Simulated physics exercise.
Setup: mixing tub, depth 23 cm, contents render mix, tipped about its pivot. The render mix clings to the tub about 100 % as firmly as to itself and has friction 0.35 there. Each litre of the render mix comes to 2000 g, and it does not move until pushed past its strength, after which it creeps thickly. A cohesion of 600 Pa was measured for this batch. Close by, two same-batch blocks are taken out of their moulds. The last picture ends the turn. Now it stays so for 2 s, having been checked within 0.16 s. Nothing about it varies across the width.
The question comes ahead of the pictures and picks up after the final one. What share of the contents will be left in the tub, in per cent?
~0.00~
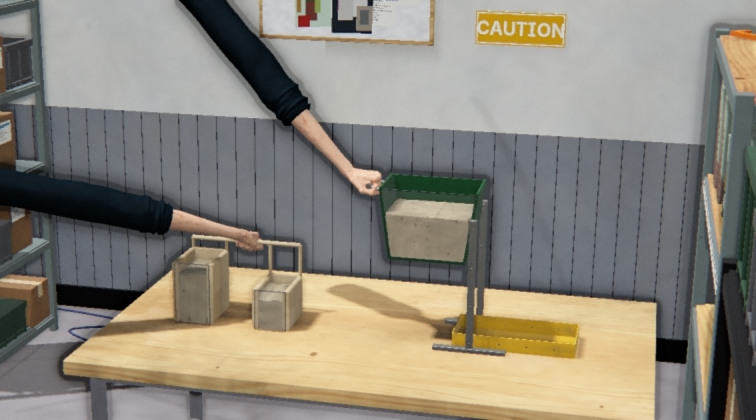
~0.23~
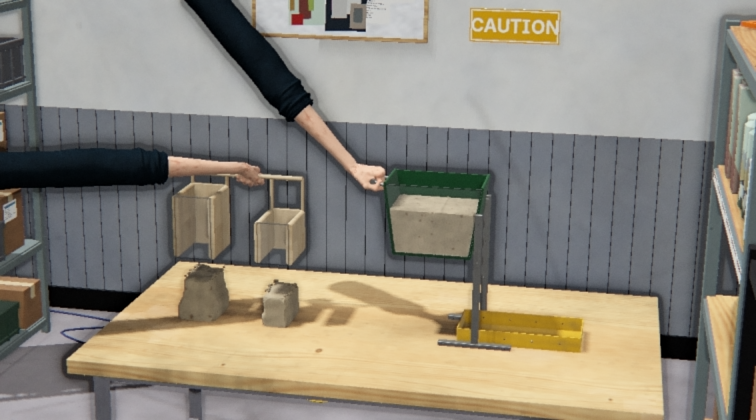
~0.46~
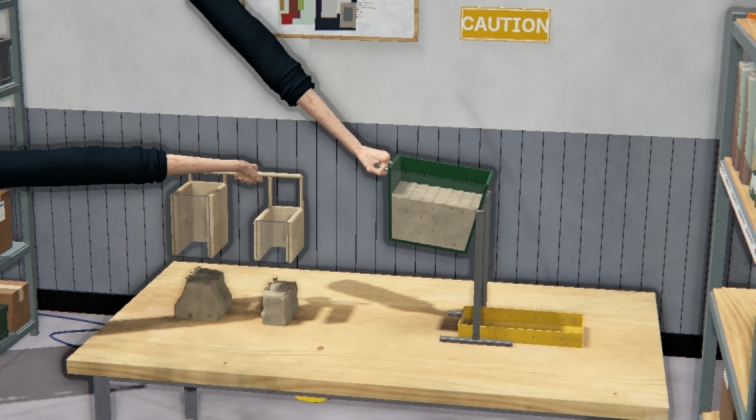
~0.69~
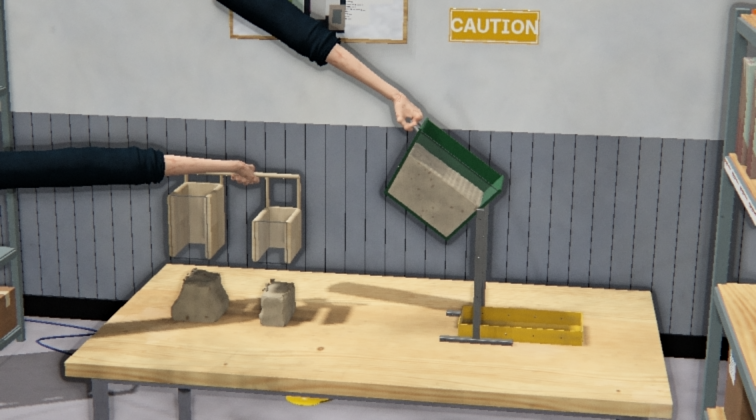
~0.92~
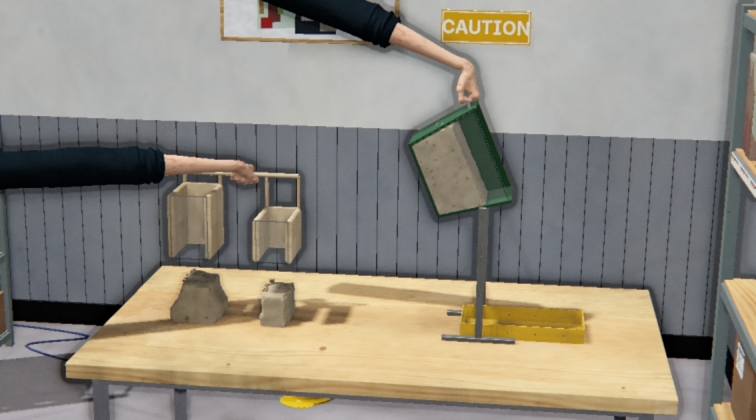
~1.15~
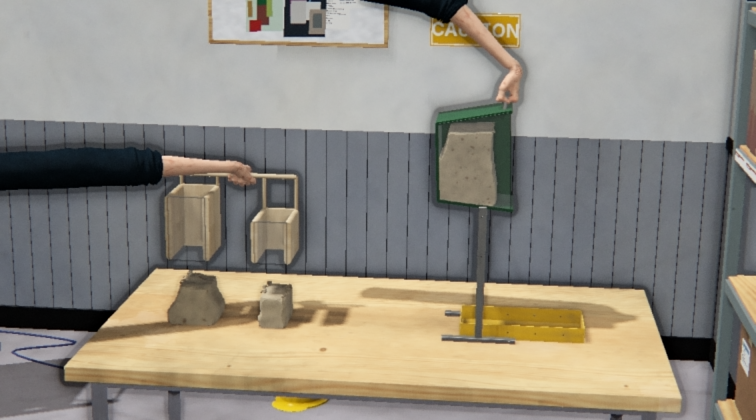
Roughly 51 per cent will be left in the tub.
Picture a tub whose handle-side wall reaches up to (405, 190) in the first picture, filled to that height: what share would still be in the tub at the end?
100 %.
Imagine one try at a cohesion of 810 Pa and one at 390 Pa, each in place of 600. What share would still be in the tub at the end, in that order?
In order: Around 65 % and around 45 %.
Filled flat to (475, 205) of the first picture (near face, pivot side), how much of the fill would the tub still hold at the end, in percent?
That works out near 40 %.
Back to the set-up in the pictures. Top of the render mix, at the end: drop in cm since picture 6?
12 cm or so.
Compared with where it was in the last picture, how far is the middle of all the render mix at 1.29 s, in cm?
About 6 cm.
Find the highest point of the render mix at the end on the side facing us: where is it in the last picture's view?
The highest point is near (461, 169) in the last picture.
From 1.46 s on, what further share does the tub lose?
My estimate is near 16 in a hundred.
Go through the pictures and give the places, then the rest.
The first picture shows handle-side rim at (382, 188), tilt 0 degrees; crest of the render mix at (390, 214); block heights 18 cm, 12 cm (left to right).
The second picture shows handle-side rim at (386, 184), tilt 0 degrees; crest of the render mix at (395, 209); block heights 15 cm, 11 cm (left to right).
The third picture shows handle-side rim at (391, 169), tilt 7 degrees; crest of the render mix at (397, 196); block heights 14 cm, 11 cm (left to right).
The fourth picture shows handle-side rim at (422, 131), tilt 36 degrees; crest of the render mix at (413, 157); block heights 14 cm, 11 cm (left to right).
The fifth picture shows handle-side rim at (475, 111), tilt 67 degrees; crest of the render mix at (452, 127); block heights 14 cm, 11 cm (left to right).
The sixth picture shows handle-side rim at (511, 114), tilt 87 degrees; crest of the render mix at (489, 132); block heights 14 cm, 11 cm (left to right).
After 1.29 s, the tub is at 87 degrees and holds 97 %.
After 1.46 s, the tub is at 87 degrees and holds 68 %.
After 1.63 s, the tub is at 87 degrees and holds 58 %.
After 1.80 s, the tub is at 87 degrees and holds 57 %.
After 3.15 s, the tub is at 87 degrees and holds 51 %.
